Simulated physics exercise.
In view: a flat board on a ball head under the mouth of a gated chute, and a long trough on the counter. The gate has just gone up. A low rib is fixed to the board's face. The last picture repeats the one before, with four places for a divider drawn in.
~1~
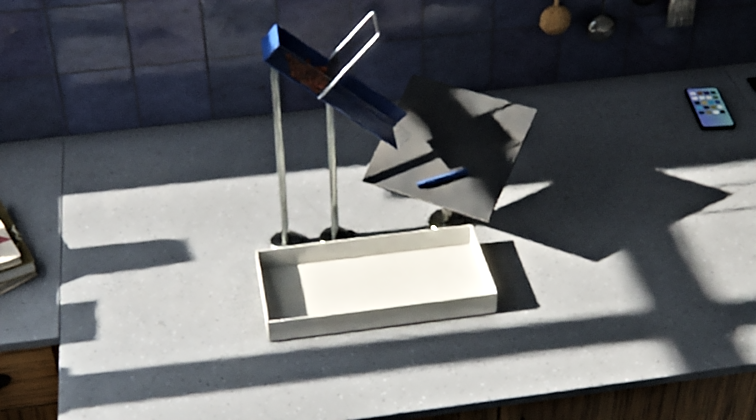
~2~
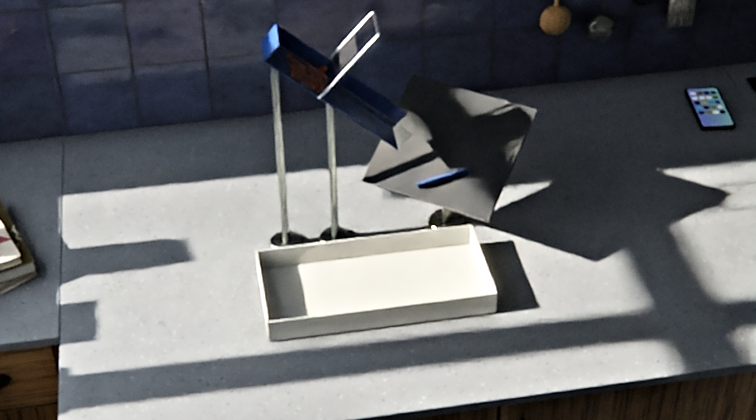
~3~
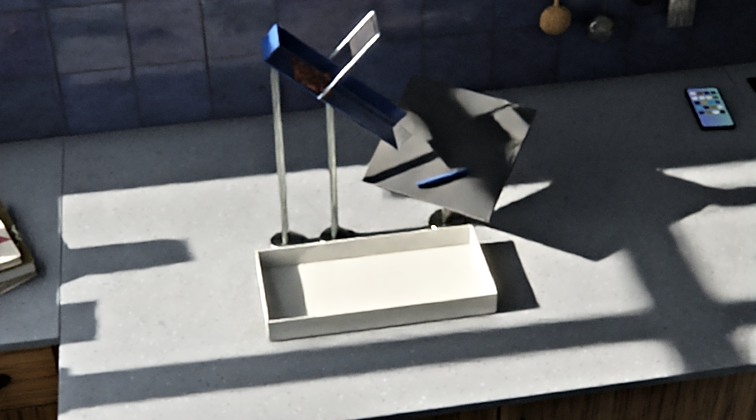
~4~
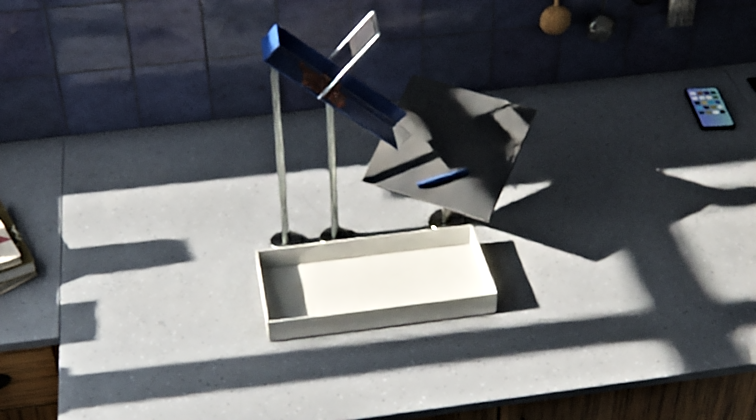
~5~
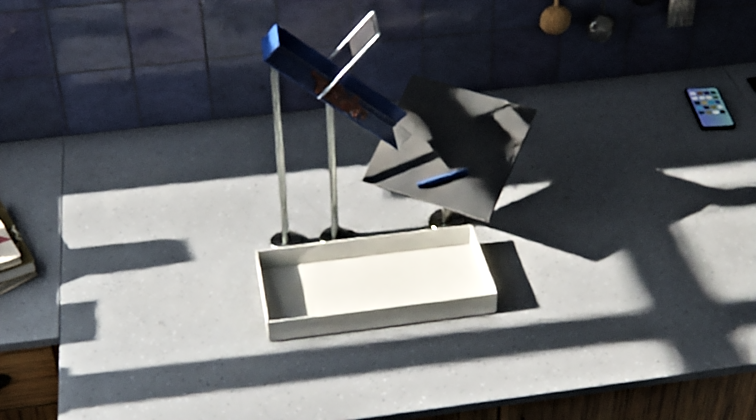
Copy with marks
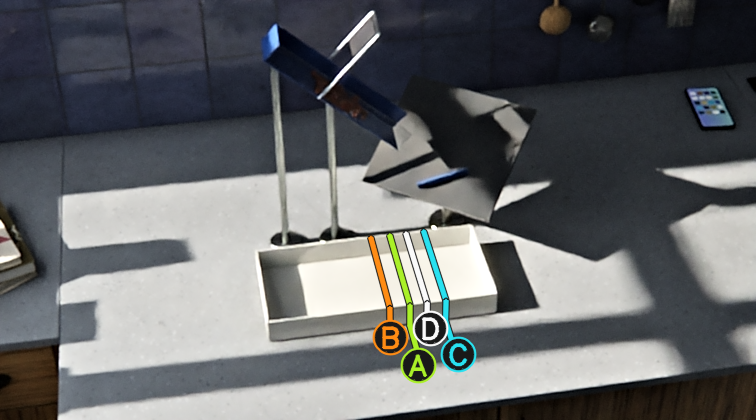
At first, a reddish-brown load sits near the top of a blue sloping chute beside a raised gate, above a tilted dark board and an empty white trough on a grey counter. The load then slides down the chute to the right, spreading out, while everything else stays still.
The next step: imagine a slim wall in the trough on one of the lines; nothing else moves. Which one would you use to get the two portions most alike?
A.
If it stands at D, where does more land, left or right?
Left.
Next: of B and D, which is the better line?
Line D.
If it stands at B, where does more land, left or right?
More lands on the right.
On the marked copy, line A crosses the front rim at (409, 304); line B crosses the front rim at (389, 307); line C crosses the front rim at (445, 299); line D crosses the front rim at (426, 302).
Choosing A, of what is caught, about half on the left of the divider, about half on the right.
Choosing B, of what is caught, a small part on the left of the divider, nearly all on the right.
Choosing C, of what is caught, most on the left of the divider, about a quarter on the right.
Choosing D, of what is caught, most on the left of the divider, about a quarter on the right.
